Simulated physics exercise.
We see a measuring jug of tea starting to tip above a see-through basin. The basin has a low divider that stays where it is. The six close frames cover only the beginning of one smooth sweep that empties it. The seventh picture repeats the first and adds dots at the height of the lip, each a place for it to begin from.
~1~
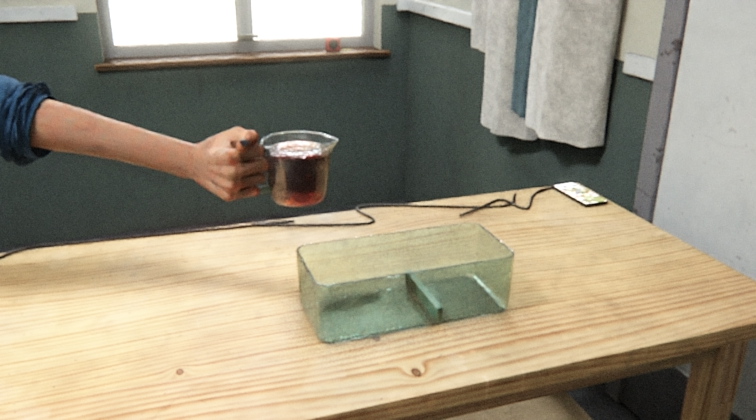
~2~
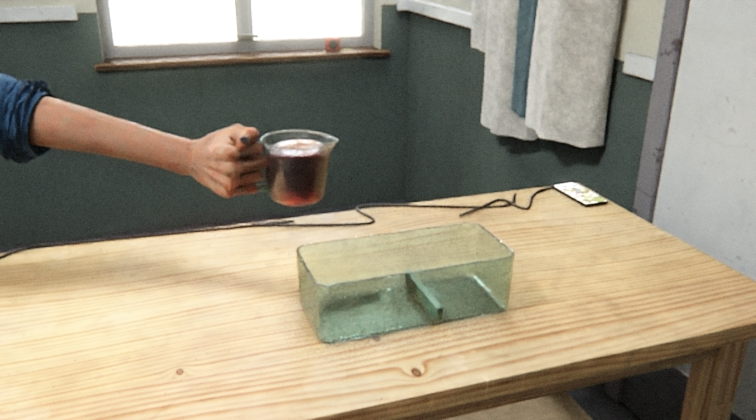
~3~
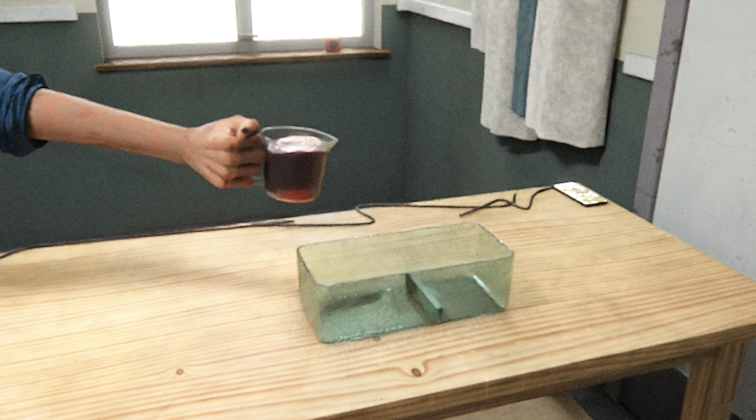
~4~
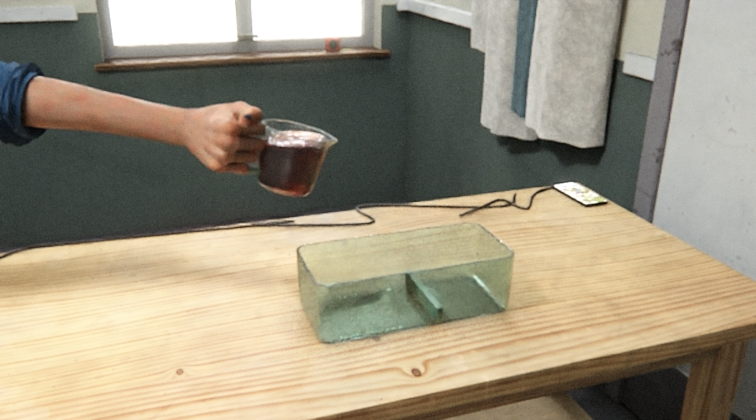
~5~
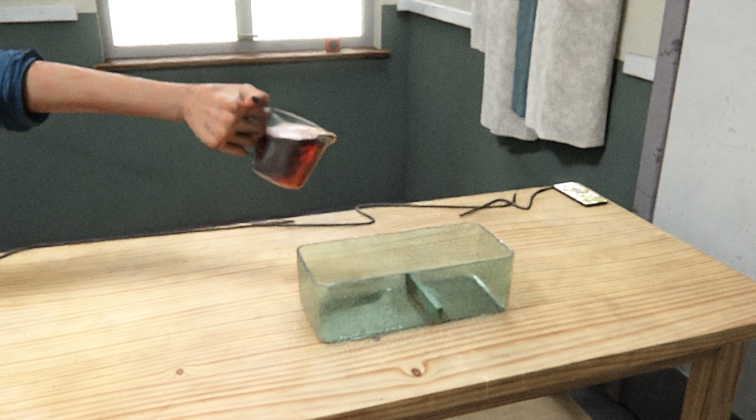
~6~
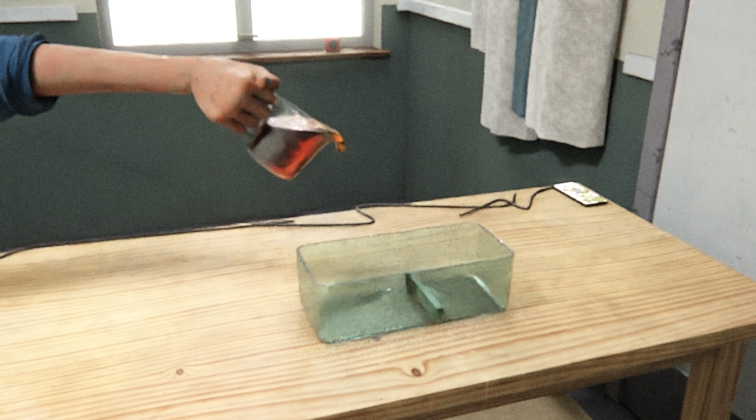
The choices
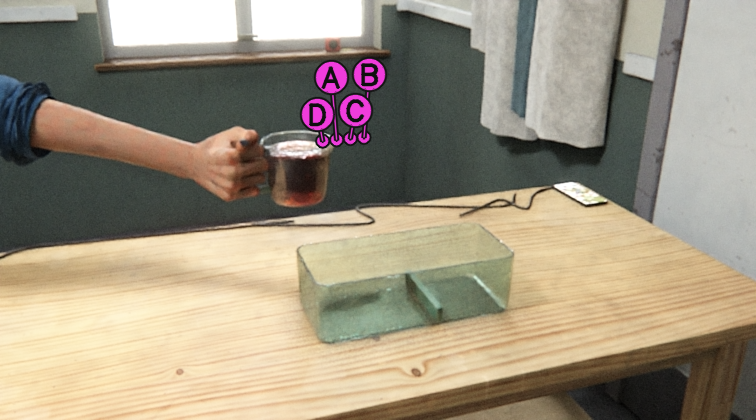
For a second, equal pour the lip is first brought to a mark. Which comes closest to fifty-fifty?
C.
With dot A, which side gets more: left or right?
The left side.
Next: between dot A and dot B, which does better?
The answer is B.
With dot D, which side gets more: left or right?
The left one.
On the marked copy, A at (336, 139); B at (363, 137); C at (350, 138); D at (322, 141).
For dot A, about 78 % ends left of the wall and 12 % right of it; 9 % is lost outside.
For dot B, about 25 % ends left of the wall and 69 % right of it; 6 % is lost outside.
For dot C, about 54 % ends left of the wall and 42 % right of it; 4 % is lost outside.
For dot D, about 77 % ends left of the wall and 13 % right of it; 10 % is lost outside.
